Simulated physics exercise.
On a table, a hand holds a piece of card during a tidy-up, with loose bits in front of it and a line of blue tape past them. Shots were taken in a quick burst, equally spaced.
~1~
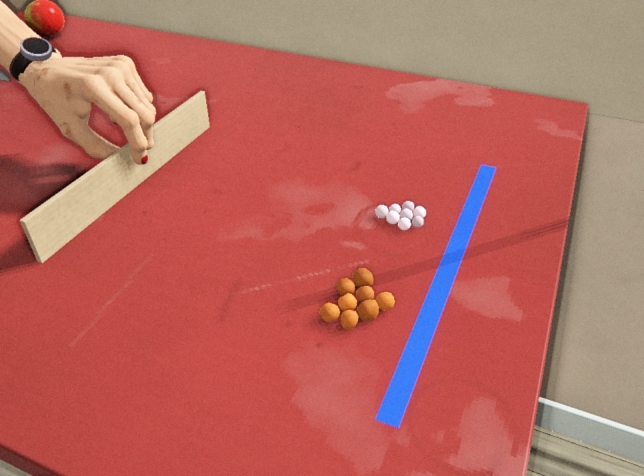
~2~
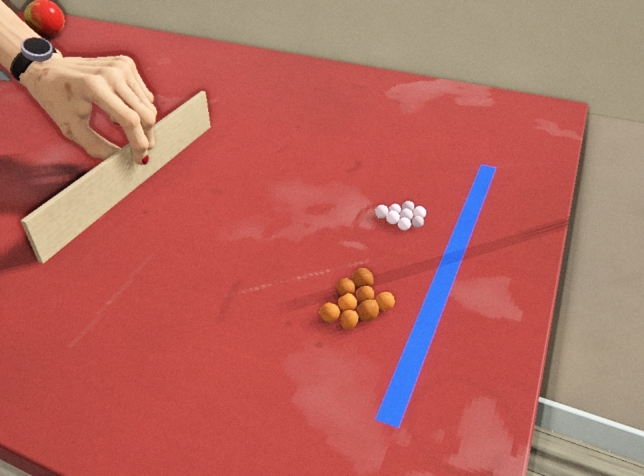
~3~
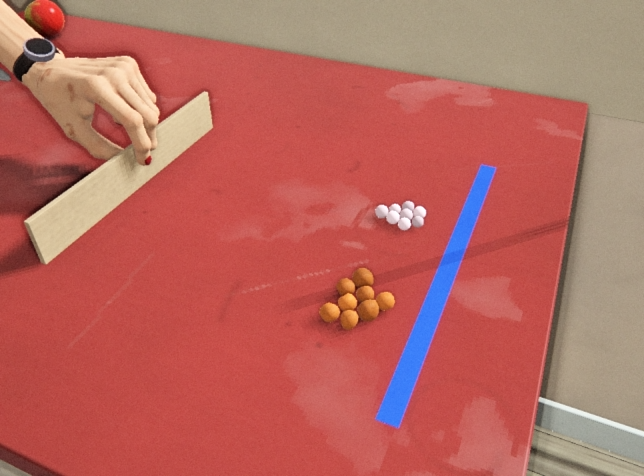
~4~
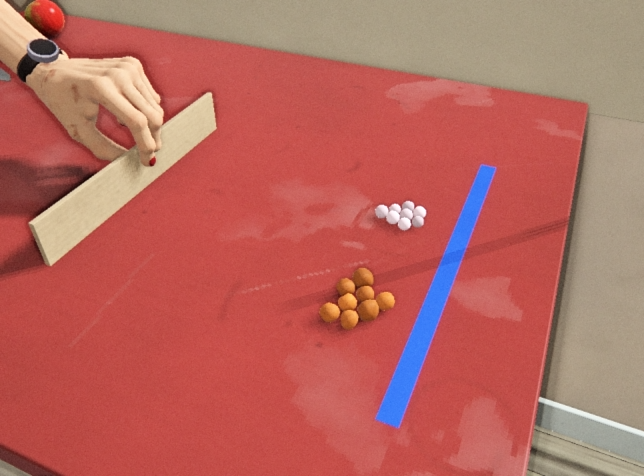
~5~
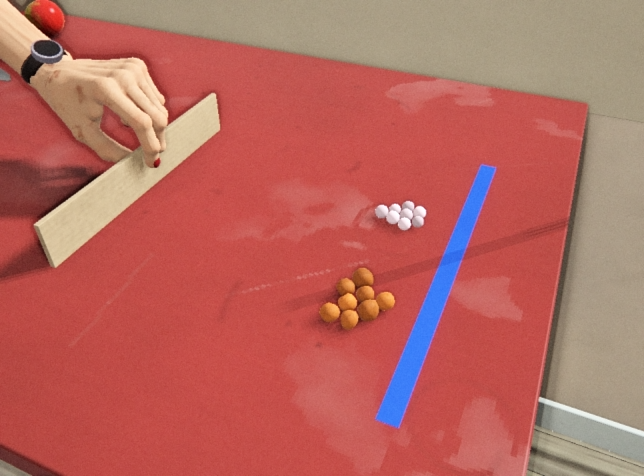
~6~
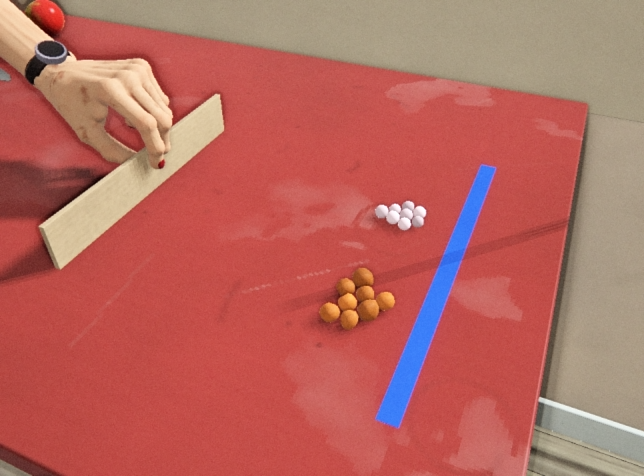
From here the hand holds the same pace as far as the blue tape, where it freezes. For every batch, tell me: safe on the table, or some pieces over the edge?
Result: Nearer batch: No spillage. Farther batch: No spillage.
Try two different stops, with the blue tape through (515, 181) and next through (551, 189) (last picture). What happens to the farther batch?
Result 1: It is kept from falling; result 2: It sheds bits off the end.
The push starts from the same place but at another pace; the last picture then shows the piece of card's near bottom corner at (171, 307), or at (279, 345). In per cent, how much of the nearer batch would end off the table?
It comes out at around 100 per cent for the first one and around 100 per cent for the other.
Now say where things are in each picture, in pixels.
Piece of card near (47, 229), at rest; blue tape near (485, 175), about a palm's width from the edge; edge at (556, 300); nearer batch near (348, 303), a few coated peanuts; farther batch near (406, 215), a few sugar pearls, in the first picture.
Piece of card near (48, 229); farther batch near (406, 215), in the second picture.
Piece of card near (51, 230); nearer batch near (348, 303), in the third picture.
Piece of card near (55, 232); farther batch near (406, 215), in the fourth picture.
Piece of card near (60, 233); nearer batch near (348, 303), in the fifth picture.
Piece of card near (65, 235); blue tape near (485, 175); edge at (556, 300); nearer batch near (348, 303); farther batch near (406, 215), in the sixth picture.
Then, 1.74 s on from there, piece of card still moving, near (292, 186); nearer batch all on the table, its front near (385, 301); farther batch all on the table, its front near (418, 222).
Then, 3.49 s on from there, piece of card stopped at the blue tape; nearer batch all on the table, its front near (479, 338); farther batch all on the table, its front near (490, 248).
Then, 3.77 s on from there, piece of card stopped at the blue tape; nearer batch all on the table, its front near (479, 338); farther batch all on the table, its front near (508, 253).
In the end, piece of card stopped at the blue tape; nearer batch all on the table, its front near (479, 338); farther batch all on the table, its front near (511, 254).
